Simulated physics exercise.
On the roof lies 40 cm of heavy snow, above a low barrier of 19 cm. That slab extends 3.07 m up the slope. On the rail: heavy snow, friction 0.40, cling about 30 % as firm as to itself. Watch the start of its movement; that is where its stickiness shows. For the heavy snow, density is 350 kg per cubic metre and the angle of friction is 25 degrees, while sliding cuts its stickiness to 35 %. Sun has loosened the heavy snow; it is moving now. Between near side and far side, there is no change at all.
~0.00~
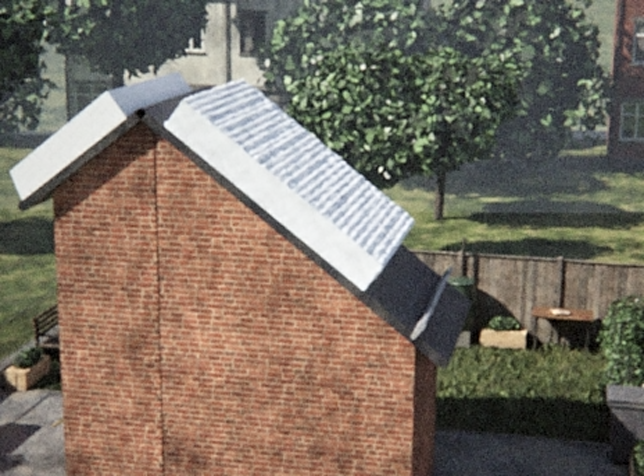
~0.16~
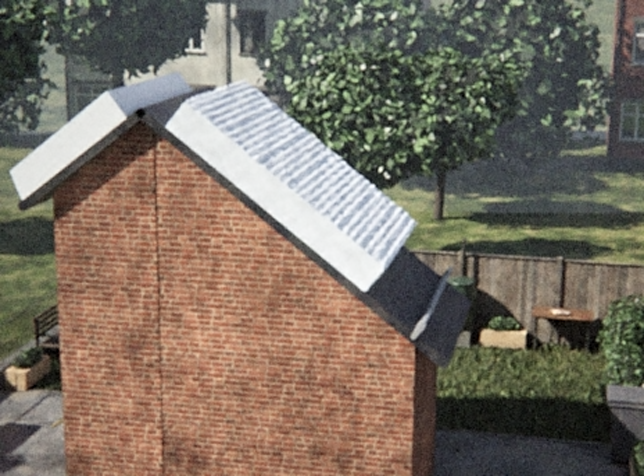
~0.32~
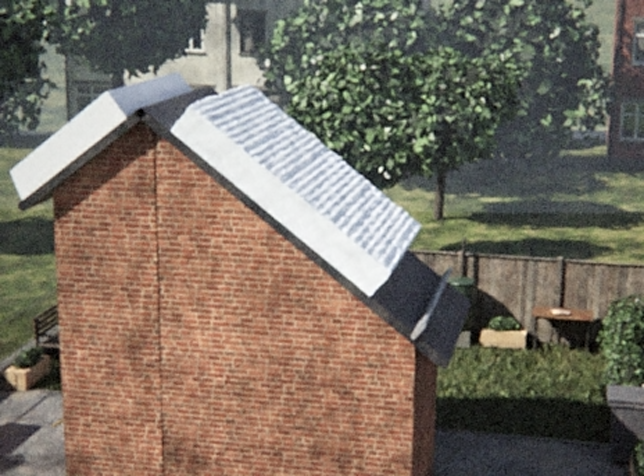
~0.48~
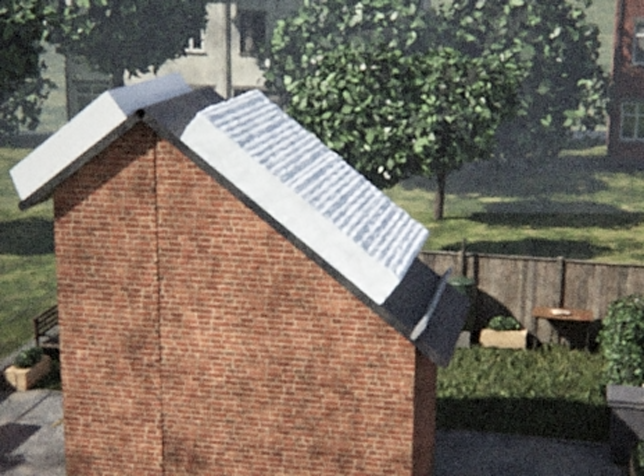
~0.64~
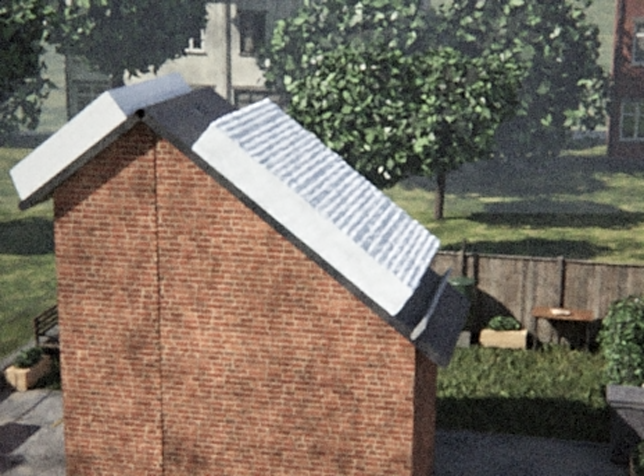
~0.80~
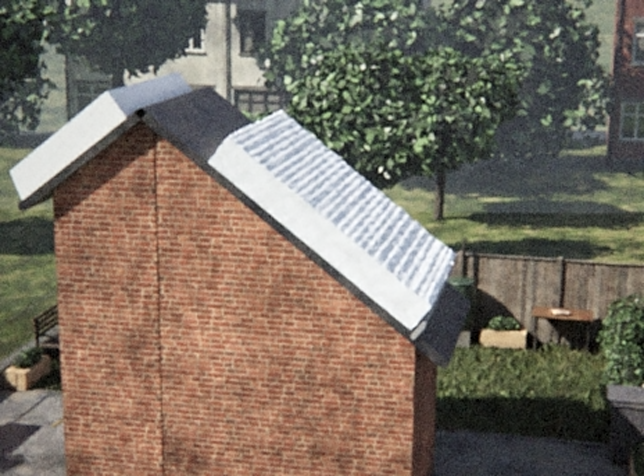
The clip opens on a brick building with a thick white slab of snow, ridged on top, lying on the dark right-hand roof slope. The slab slides down to the right in one piece, slowly at first and then faster, baring more dark roof near the ridge, until its front edge reaches slightly past the low rail.
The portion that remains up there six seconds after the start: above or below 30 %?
It finishes greater than 30 %.
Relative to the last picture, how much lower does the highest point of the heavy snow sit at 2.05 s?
Measured change: Some 1.1 m.
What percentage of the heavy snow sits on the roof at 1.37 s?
85 %.
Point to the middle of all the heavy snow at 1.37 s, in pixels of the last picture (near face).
Estimated pixel: (382, 281).
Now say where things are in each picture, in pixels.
In the first frame, front end of the heavy snow at (381, 269).
In the second frame, front end of the heavy snow at (383, 271), its middle shifted 2.6 cm.
In the third frame, front end of the heavy snow at (388, 275), its middle shifted 11 cm.
In the fourth frame, front end of the heavy snow at (398, 283), its middle shifted 24 cm.
In the fifth frame, front end of the heavy snow at (411, 294), its middle shifted 44 cm.
In the sixth frame, front end of the heavy snow at (429, 308), its middle shifted 70 cm, 3 % of it past the rail, in one piece.
By 1.37 s, 86 % of the snow is on the roof.
By 2.05 s, 59 % of the snow is on the roof.
By 2.72 s, 48 % of the snow is on the roof.
By 3.40 s, 46 % of the snow is on the roof.
By 6.00 s, at the end, 46 % of the snow is on the roof.
